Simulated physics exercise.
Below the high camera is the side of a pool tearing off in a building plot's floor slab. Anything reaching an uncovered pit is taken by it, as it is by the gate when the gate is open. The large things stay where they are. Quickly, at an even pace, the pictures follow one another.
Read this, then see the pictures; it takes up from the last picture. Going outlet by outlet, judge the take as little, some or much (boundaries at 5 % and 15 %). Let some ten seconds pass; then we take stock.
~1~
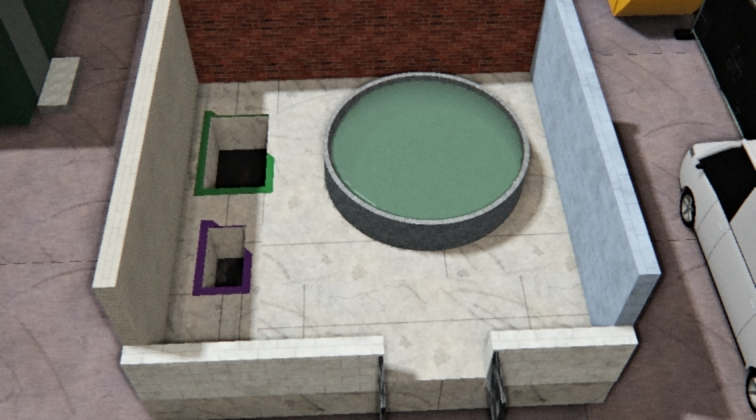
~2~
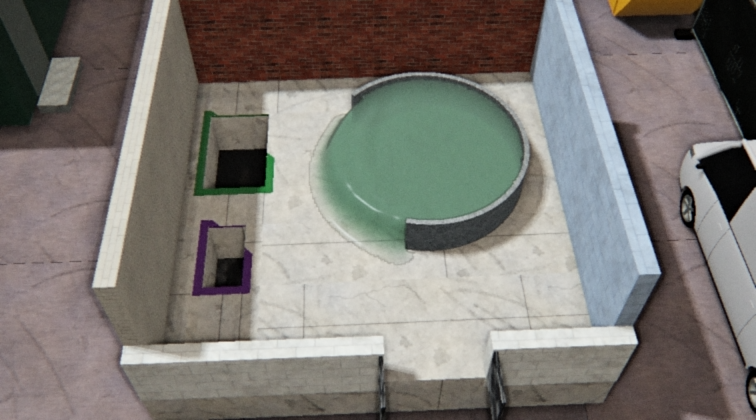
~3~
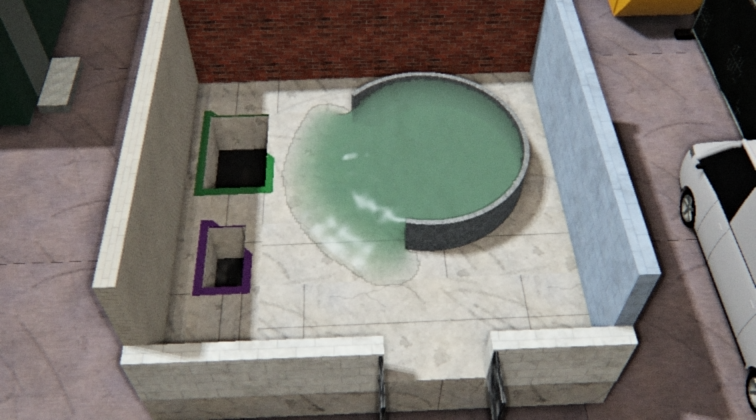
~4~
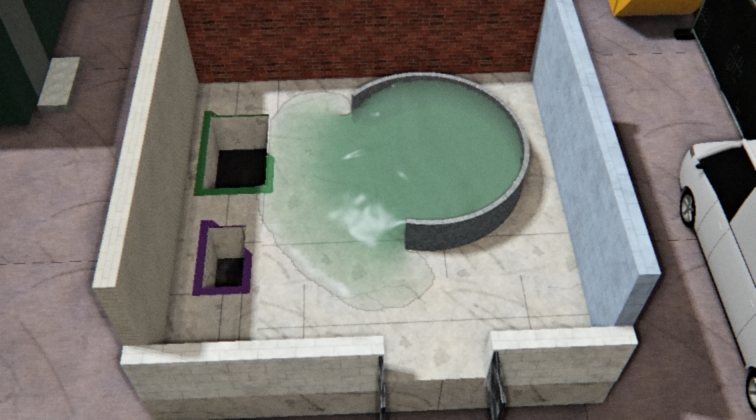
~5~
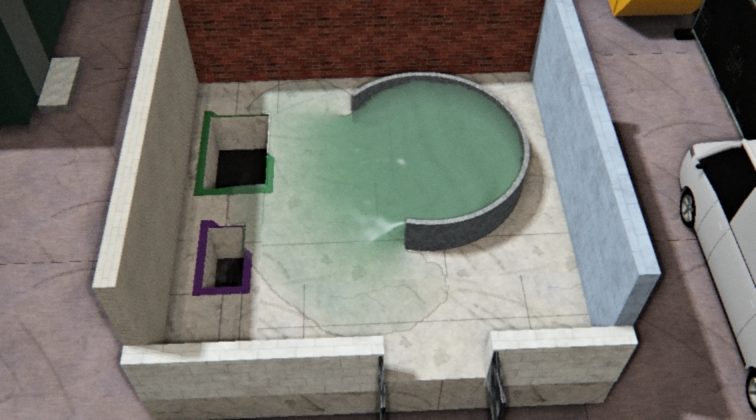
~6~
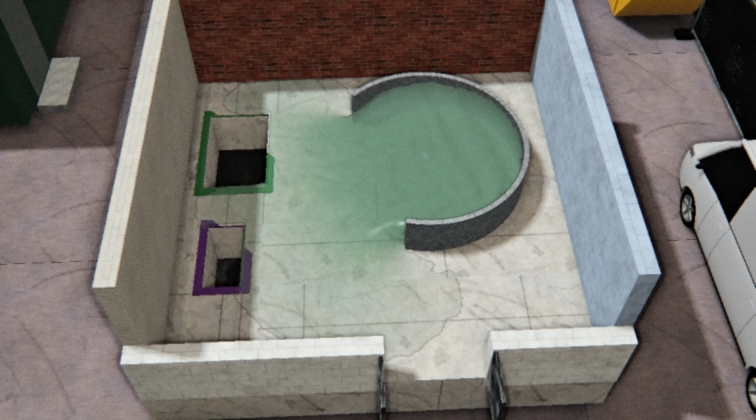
My judgement: The gate ends up with little, the purple pit ends up with much, the green pit ends up with much.
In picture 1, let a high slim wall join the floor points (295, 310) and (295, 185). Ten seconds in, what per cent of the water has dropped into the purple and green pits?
The purple pit gets 10 per cent and the green pit gets 50 per cent.
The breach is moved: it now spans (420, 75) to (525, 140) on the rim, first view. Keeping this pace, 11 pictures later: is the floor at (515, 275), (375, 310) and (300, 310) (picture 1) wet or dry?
As listed: Awash, no water, clear.
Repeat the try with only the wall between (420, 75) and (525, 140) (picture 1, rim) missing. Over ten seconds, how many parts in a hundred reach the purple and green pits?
Purple about 4 %, green about 20 %.
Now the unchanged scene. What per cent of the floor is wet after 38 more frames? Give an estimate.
Around 75 percent of it.
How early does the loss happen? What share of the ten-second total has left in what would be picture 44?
Some 85 per cent.
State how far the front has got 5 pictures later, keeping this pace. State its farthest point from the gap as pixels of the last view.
The front tops out at about (160, 374).
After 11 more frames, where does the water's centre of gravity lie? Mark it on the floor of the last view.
I'd place it roughly at (350, 203).
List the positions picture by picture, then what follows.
The pool at (426, 146) is whole and still, in the first picture.
Water pours out at (333, 184) and has run to (405, 258), in the second picture.
Water pours out at (333, 186) and has run to (403, 276), in the third picture.
Water pours out at (333, 187) and has run to (404, 298), in the fourth picture.
The front is at (406, 322), out from the gap at (333, 187), in the fifth picture.
Water pours out at (333, 187) and has run to (253, 84), in the sixth picture.
A moment on, water covers 55 % of the floor; the gate 0 %, the purple pit 3 %, the green pit 8 %.
Next, water covers 55 % of the floor; the gate 1 %, the purple pit 9 %, the green pit 16 %.
Then, water covers 60 % of the floor; the gate 1 %, the purple pit 21 %, the green pit 27 %.
Later, water covers 75 % of the floor; the gate 1 %, the purple pit 34 %, the green pit 36 %.
In the end, water covers 75 % of the floor; the gate 2 %, the purple pit 42 %, the green pit 40 %.
